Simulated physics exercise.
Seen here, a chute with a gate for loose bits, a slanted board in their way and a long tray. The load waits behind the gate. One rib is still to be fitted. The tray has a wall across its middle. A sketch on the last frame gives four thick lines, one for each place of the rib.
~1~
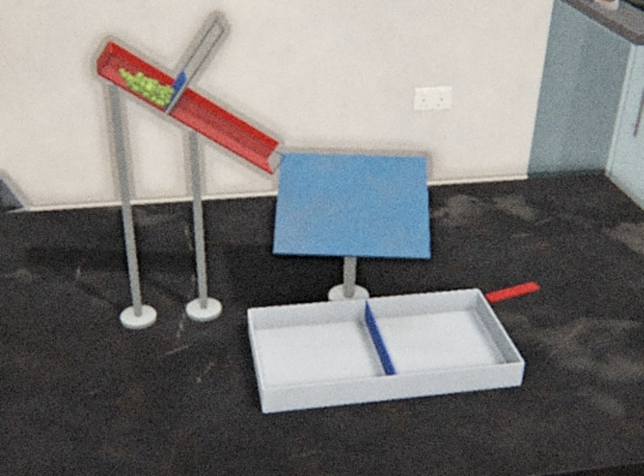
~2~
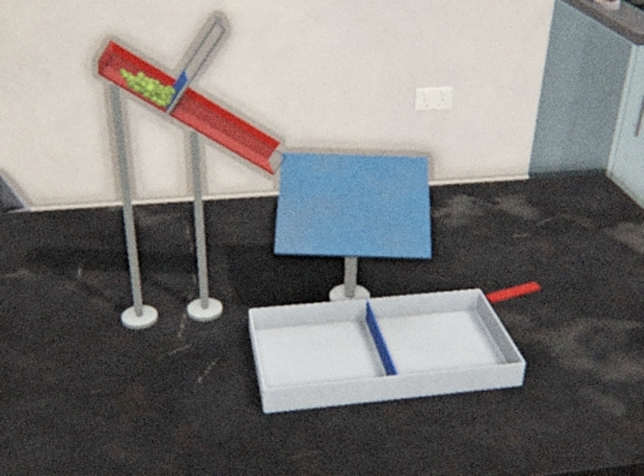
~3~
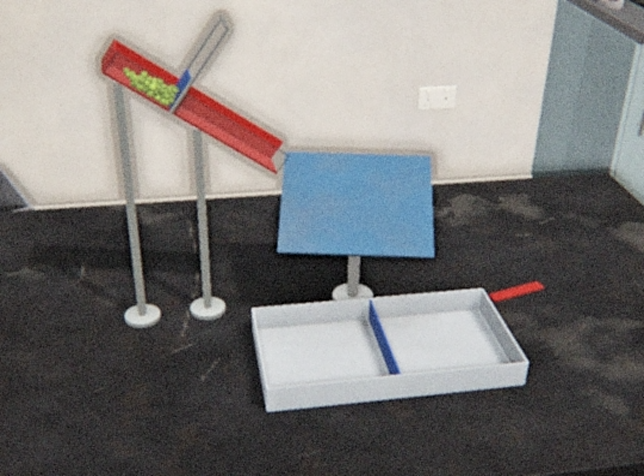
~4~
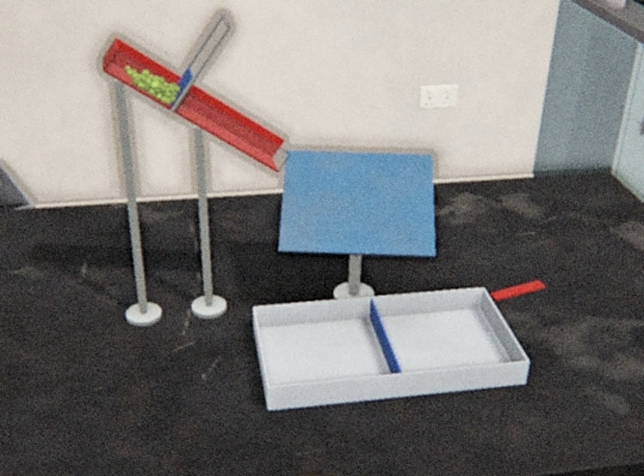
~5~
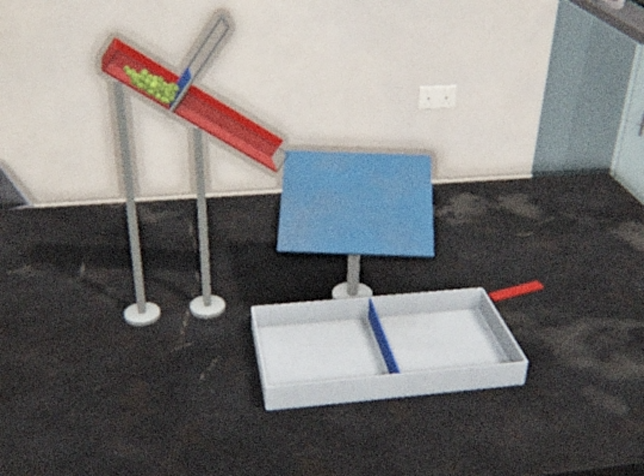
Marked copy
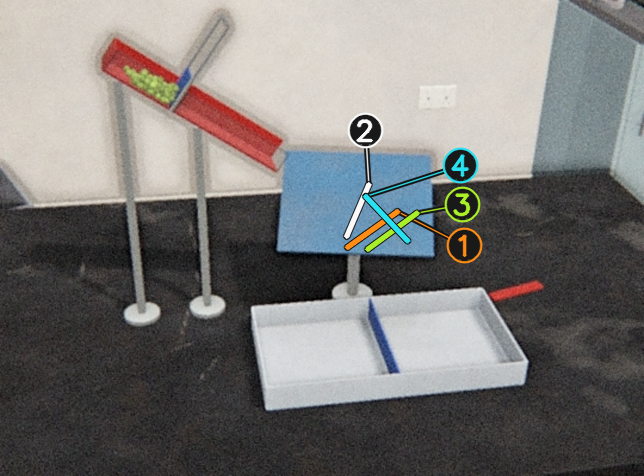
Green dried peas sit bunched behind the closed gate of a sloping red chute, and they do not move. The slanted blue board and the long white tray, split by a blue wall, also stay put, while the whole view shifts very slightly from start to end.
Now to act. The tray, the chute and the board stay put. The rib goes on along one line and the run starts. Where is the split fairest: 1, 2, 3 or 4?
Line 4 does it best.
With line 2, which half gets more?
Left.
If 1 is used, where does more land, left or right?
The left half.
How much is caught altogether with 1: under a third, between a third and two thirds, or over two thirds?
Over two thirds.
On the marked copy, line 1 from (397, 211) to (347, 247); line 2 from (368, 184) to (346, 236); line 3 from (417, 213) to (367, 249); line 4 from (365, 196) to (407, 240).
Choosing 1, of what is caught, nearly all in the left half, a stray few in the right.
Choosing 2, of what is caught, nearly all in the left half, a stray few in the right.
Choosing 3, of what is caught, nearly all in the left half, a stray few in the right.
Choosing 4, of what is caught, about a third in the left half, about two thirds in the right.
